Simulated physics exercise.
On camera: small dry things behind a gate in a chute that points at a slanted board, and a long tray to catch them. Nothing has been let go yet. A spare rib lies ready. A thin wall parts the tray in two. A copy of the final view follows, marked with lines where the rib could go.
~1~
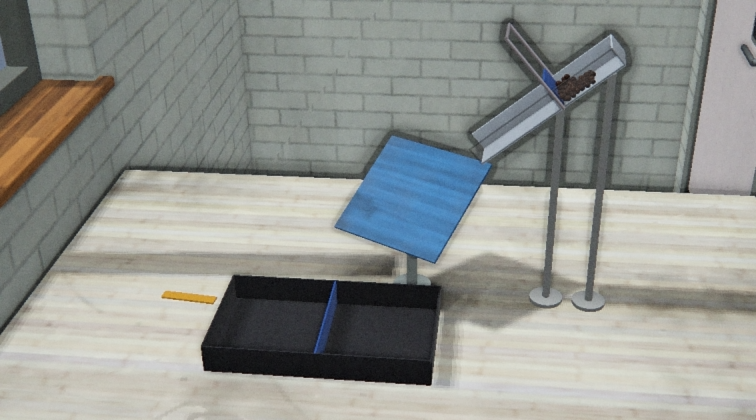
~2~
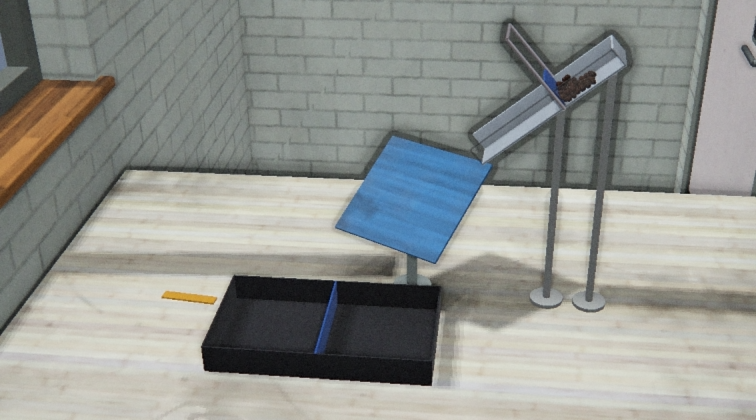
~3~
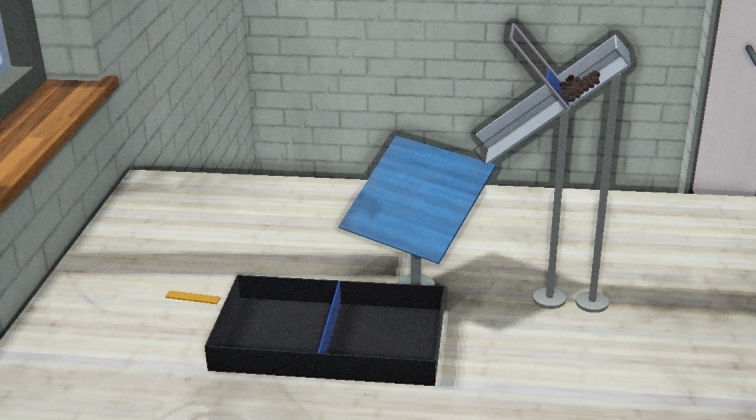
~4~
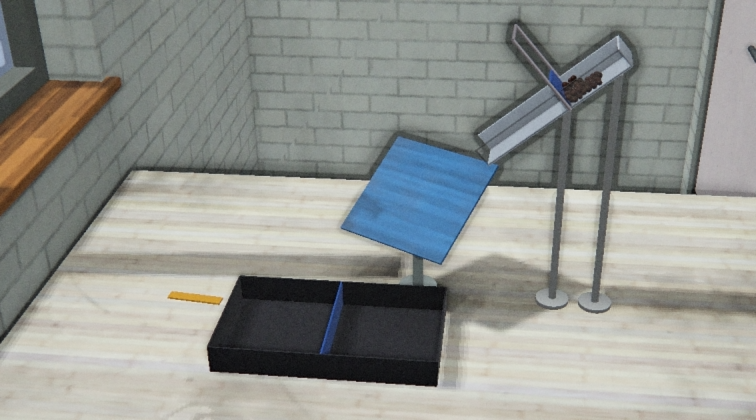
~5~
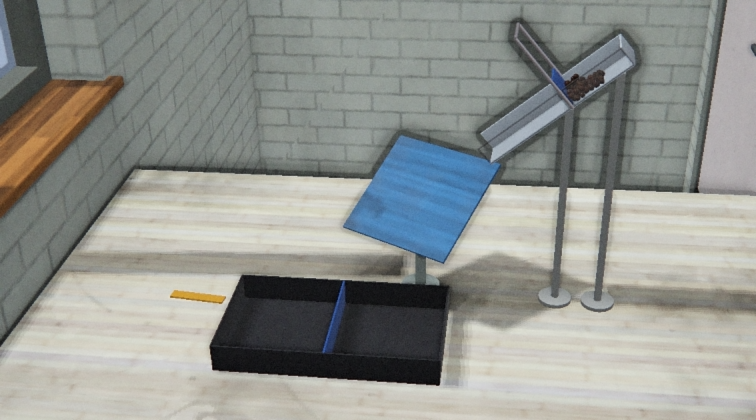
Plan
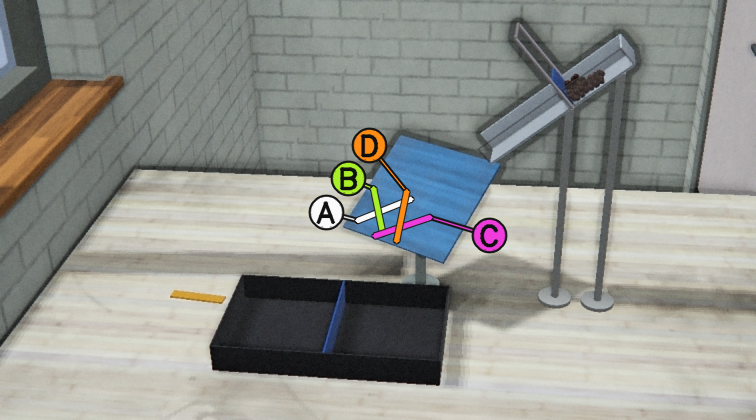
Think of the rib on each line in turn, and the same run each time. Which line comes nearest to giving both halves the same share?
Choose A.
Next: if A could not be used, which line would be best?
The answer is C.
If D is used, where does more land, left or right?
Right.
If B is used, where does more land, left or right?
Right.
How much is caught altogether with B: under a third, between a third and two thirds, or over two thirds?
It is over two thirds.
On the marked copy, line A from (410, 199) to (357, 220); line B from (373, 188) to (382, 233); line C from (429, 217) to (375, 235); line D from (406, 191) to (396, 240).
With A, of what is caught, close to half in the left half, close to half in the right.
With B, of what is caught, a small share in the left half, all but a few in the right.
With C, of what is caught, the bulk in the left half, close to a quarter in the right.
With D, of what is caught, only a few in the left half, all but a few in the right.
